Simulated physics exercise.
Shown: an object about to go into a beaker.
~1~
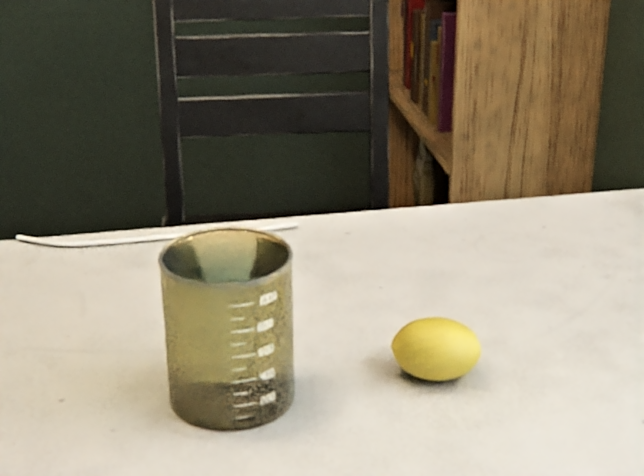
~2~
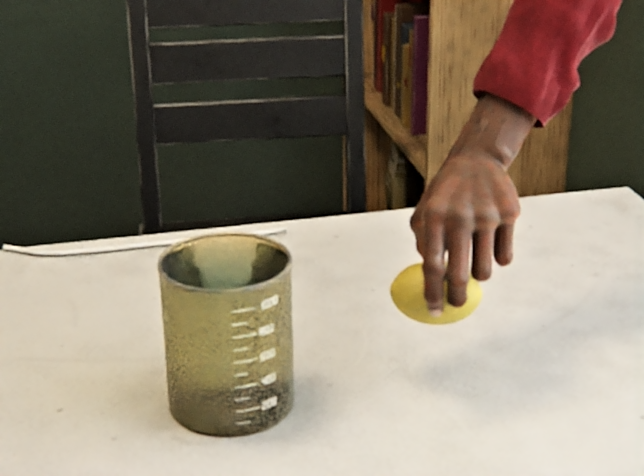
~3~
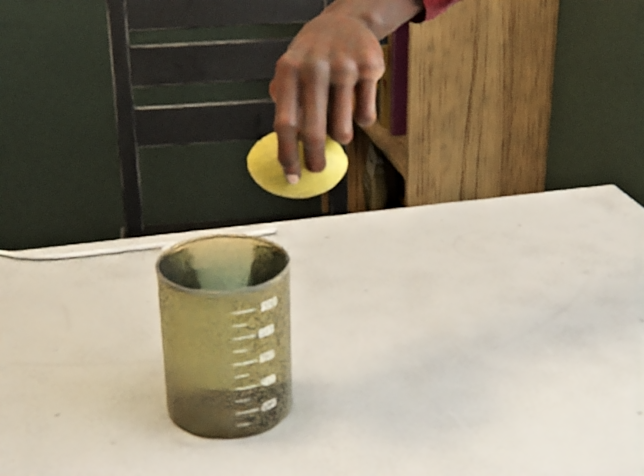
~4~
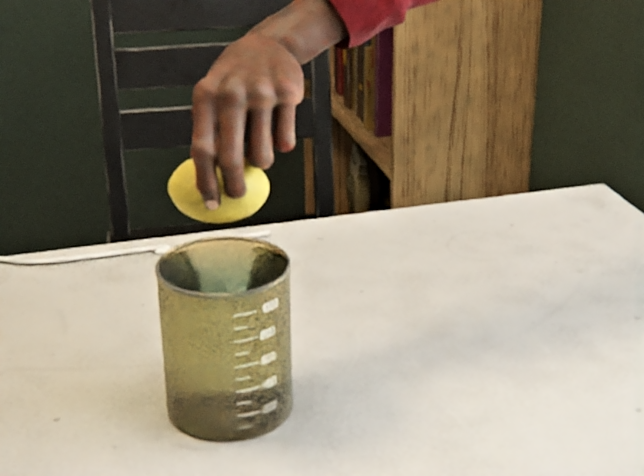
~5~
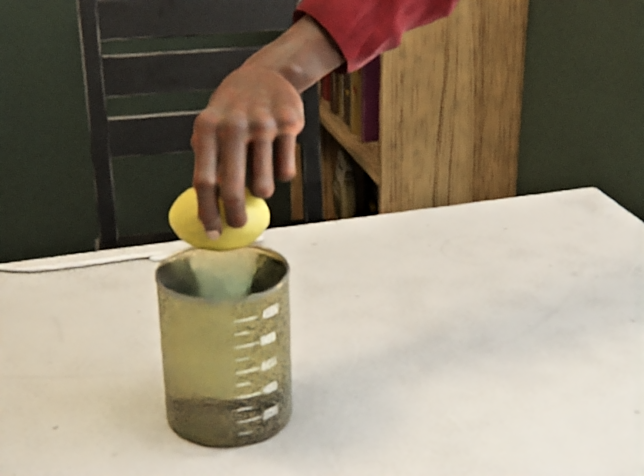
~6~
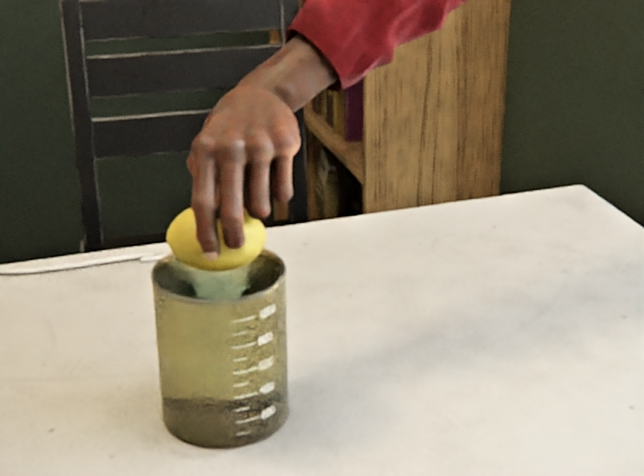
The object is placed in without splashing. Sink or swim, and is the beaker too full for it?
What you'd see is that the thing keeps afloat while the beaker spills some.
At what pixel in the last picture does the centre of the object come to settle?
I'd say somewhere about (220, 289).
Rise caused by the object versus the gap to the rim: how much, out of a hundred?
Reading: Approximately 310 %.
Shortly, the lemon enters the water; the beaker is full to the brim; the top is wet.
Then, the lemon comes up again; the beaker is full to the brim; the top is wet.
At the finish, the lemon bobs at the top; the beaker is full to the brim; the top is wet.
